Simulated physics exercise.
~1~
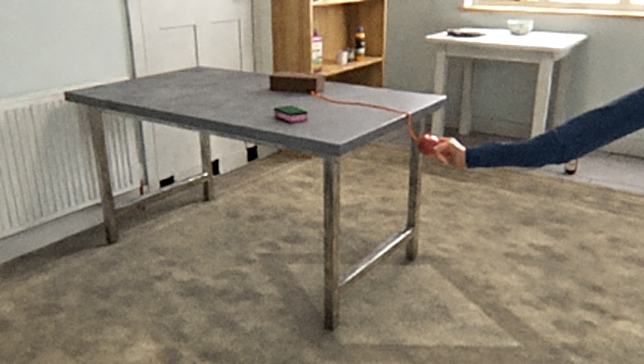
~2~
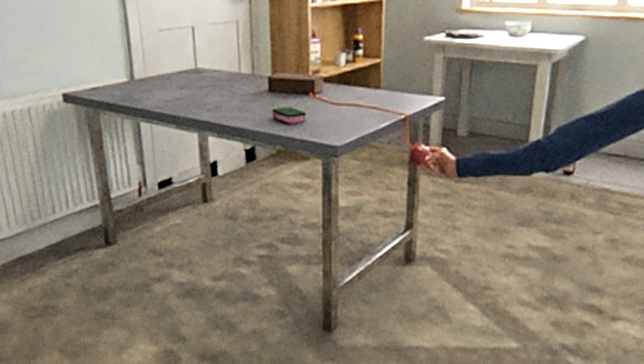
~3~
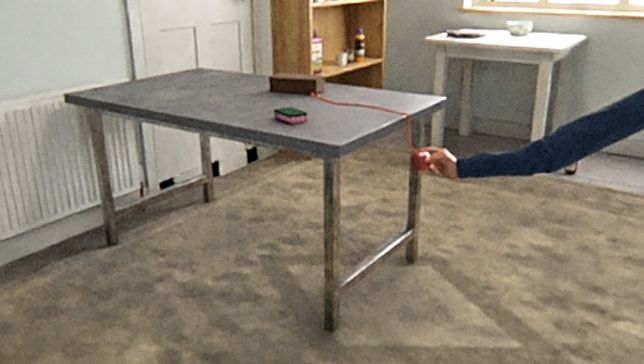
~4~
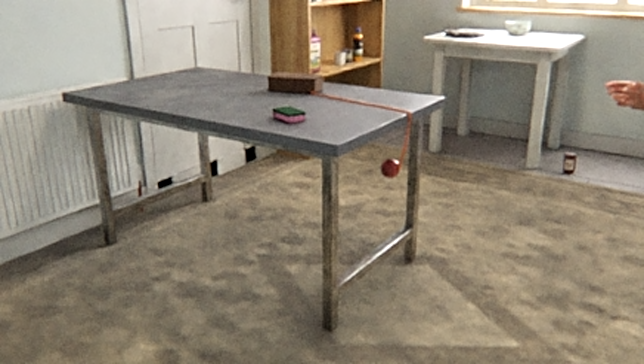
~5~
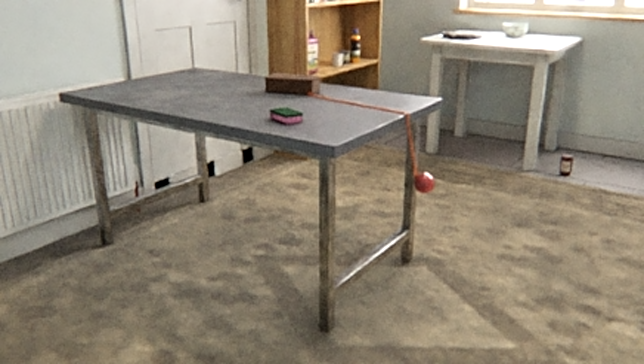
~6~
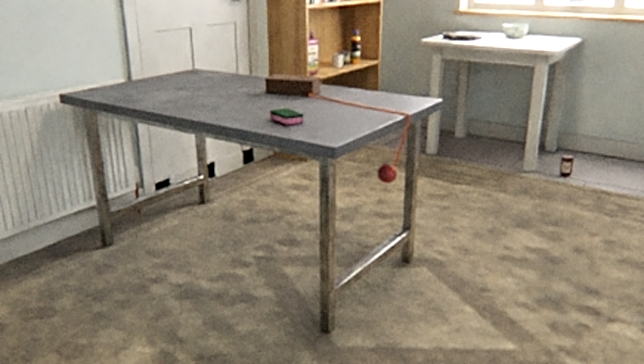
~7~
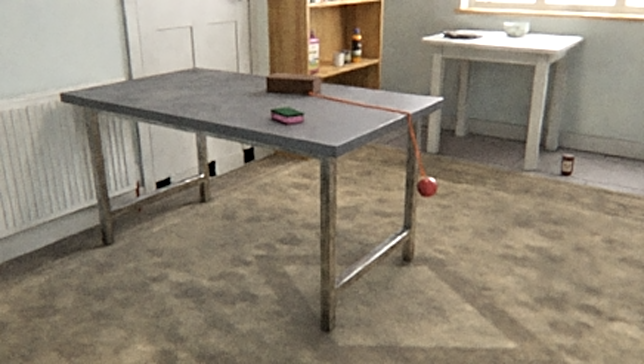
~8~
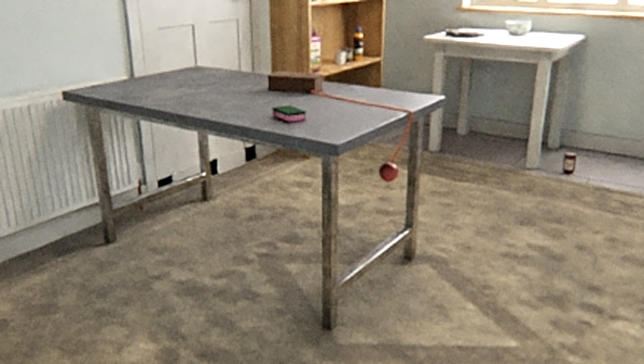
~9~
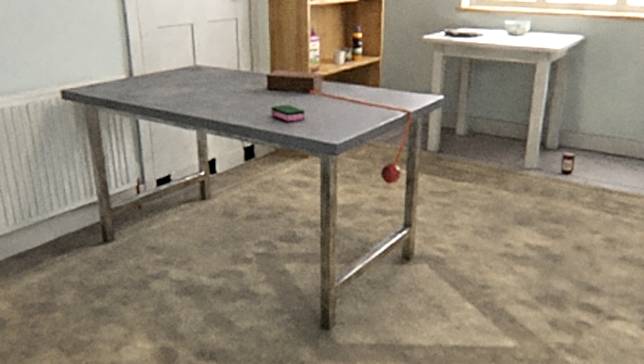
A red apple on a string was held just past the edge of a grey table until the hand let go, then it swung back and forth below the tabletop, still hanging there at the end while the brick and sponge stayed put.
